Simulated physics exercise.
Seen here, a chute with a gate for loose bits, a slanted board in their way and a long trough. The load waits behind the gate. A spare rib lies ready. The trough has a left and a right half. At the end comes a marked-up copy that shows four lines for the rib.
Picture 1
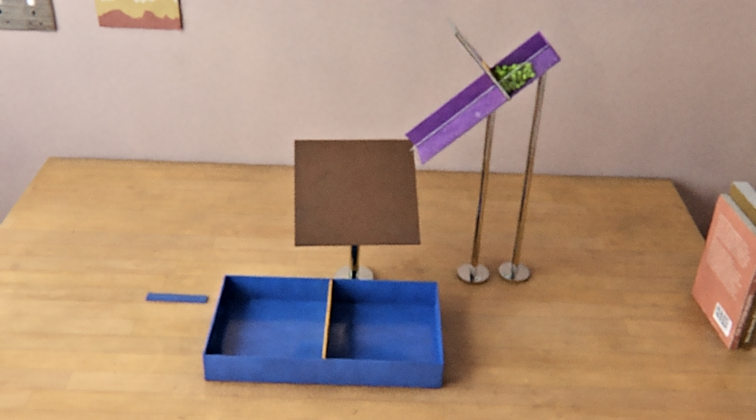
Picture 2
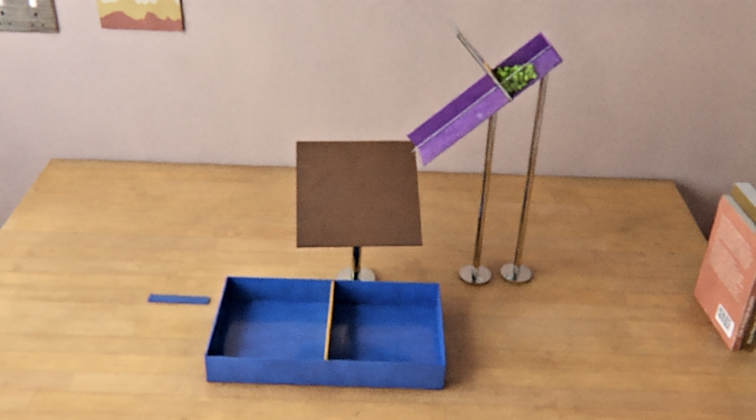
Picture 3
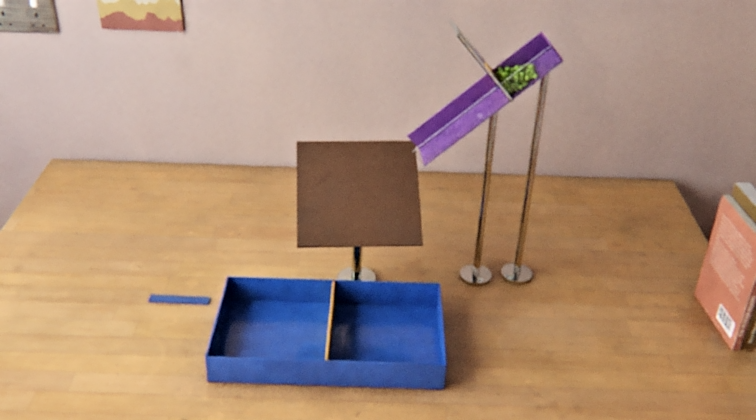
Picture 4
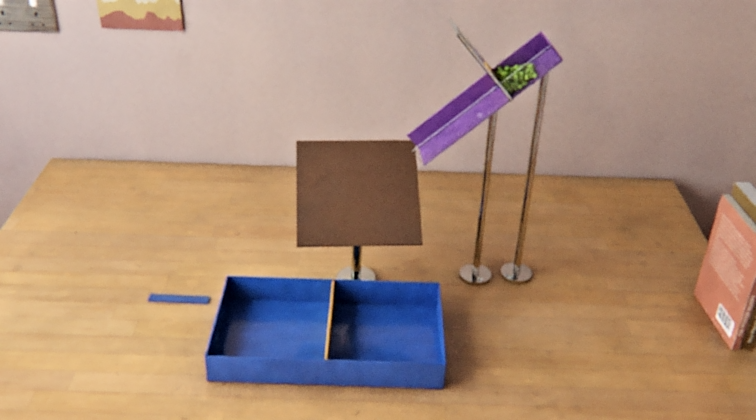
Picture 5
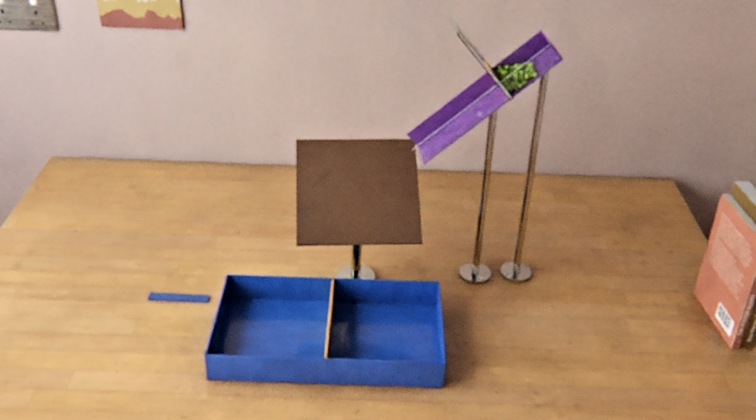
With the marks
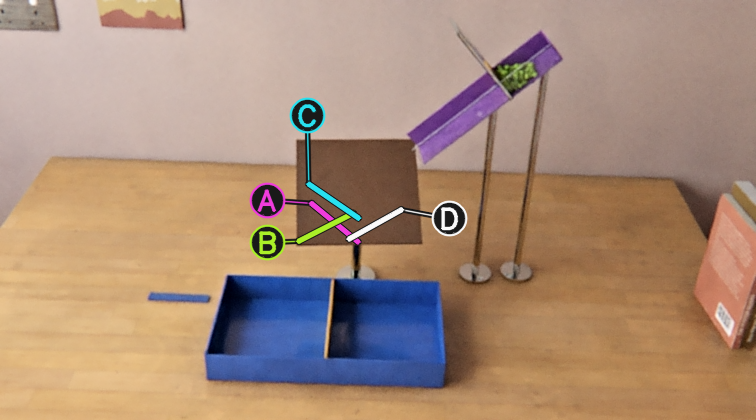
At the start, green dried peas rest behind a closed gate in a sloping purple chute, above and to the right of a tilted brown board, with a divided blue trough in front. The peas, gate, board and trough all stay in place, and nothing moves apart from a very slight shift of the view.
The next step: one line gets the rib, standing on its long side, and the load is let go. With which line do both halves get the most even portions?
I would pick line B.
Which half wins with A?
More lands on the right.
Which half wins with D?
More lands on the left.
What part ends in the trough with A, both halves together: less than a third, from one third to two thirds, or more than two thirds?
Line A gives more than two thirds.
On the marked copy, line A from (311, 203) to (358, 241); line B from (353, 213) to (298, 241); line C from (308, 184) to (358, 218); line D from (401, 209) to (348, 239).
Choosing A, of what is caught, a small share in the left half, all but a few in the right.
Choosing B, of what is caught, close to half in the left half, close to half in the right.
Choosing C, of what is caught, a small share in the left half, all but a few in the right.
Choosing D, of what is caught, all but a few in the left half, only a few in the right.
